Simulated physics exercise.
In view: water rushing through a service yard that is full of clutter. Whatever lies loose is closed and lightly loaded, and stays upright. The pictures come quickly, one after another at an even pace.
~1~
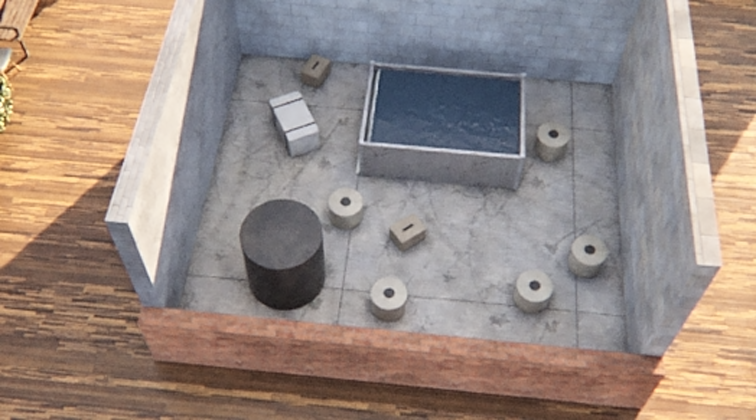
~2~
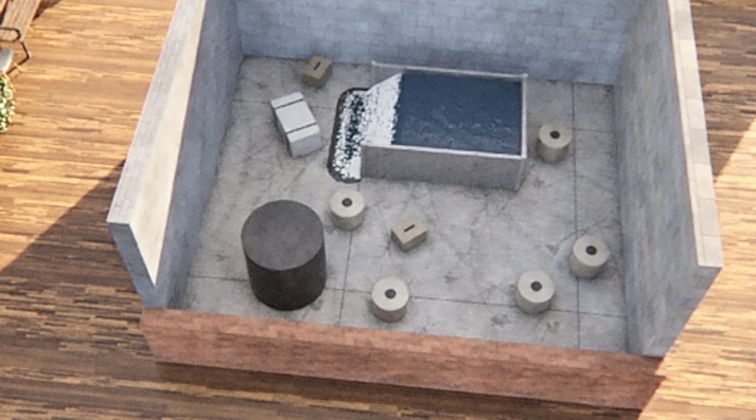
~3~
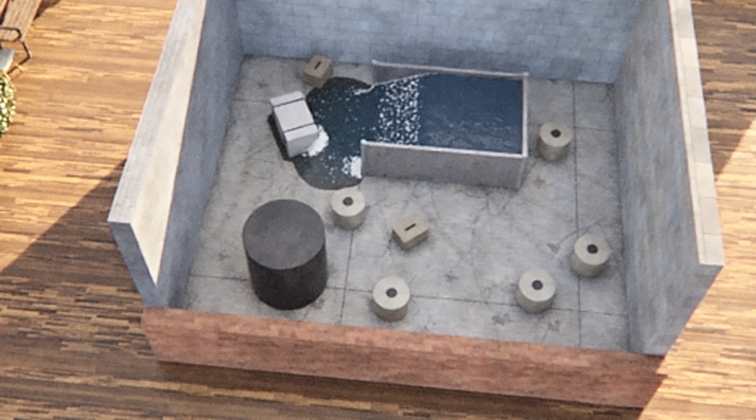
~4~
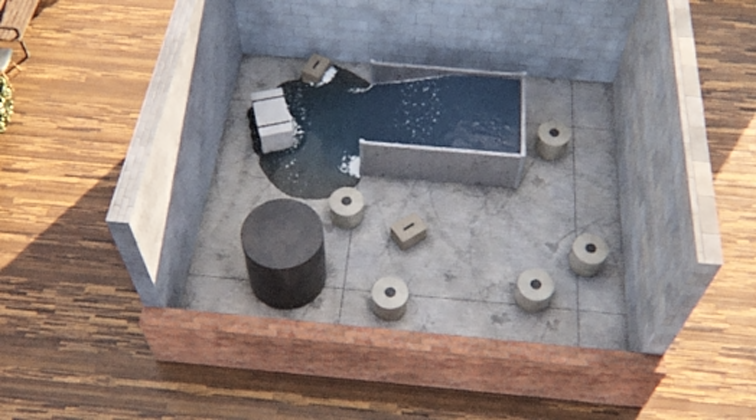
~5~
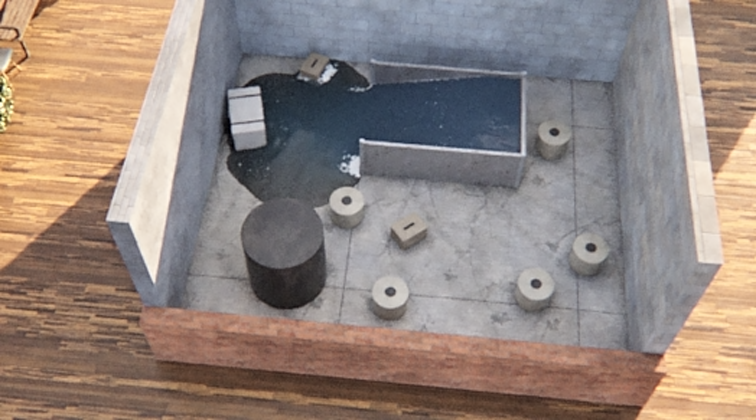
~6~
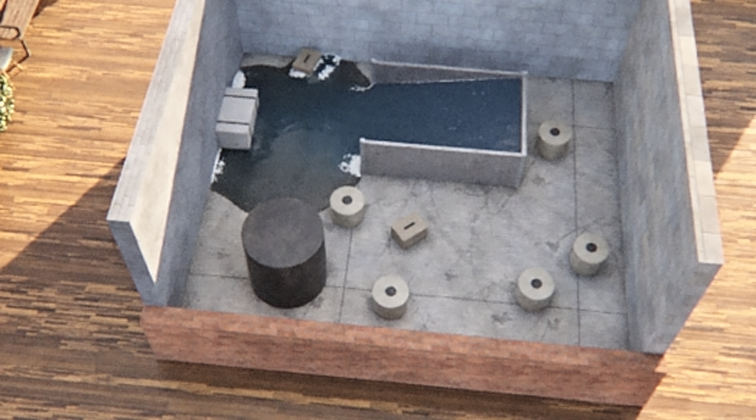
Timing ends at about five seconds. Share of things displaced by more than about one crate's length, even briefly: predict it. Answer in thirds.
One to two thirds.
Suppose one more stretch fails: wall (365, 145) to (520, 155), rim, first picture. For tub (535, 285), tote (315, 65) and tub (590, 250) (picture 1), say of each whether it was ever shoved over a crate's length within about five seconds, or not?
Travels that far, falls short, travels that far.
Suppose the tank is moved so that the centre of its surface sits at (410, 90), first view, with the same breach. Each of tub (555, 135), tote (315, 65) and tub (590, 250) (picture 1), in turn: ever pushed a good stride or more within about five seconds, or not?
Taking them in turn: Kept near its start; got sent well off; kept near its start.
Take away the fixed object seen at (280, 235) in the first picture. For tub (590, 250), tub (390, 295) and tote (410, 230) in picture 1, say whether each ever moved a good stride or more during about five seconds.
Well, the first stayed in place, the second was pushed clear, and the third stayed in place.
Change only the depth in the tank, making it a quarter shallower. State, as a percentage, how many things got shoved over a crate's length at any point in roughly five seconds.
Roughly 40 per cent of them.
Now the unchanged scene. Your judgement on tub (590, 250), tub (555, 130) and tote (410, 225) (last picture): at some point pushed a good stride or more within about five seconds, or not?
Successively: Never went far, never went far, never went far.
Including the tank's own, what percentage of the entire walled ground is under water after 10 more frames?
My figure is about 40 percent.
A moment on, 2 of 8 are well off their spots; 1 afloat.
Next, 2 of 8 are well off their spots; 2 afloat.
Later, 1 of 8 are well off their spots; 2 afloat.
In the end, 5 of 8 are well off their spots, and 5 have been at some point; 2 afloat.
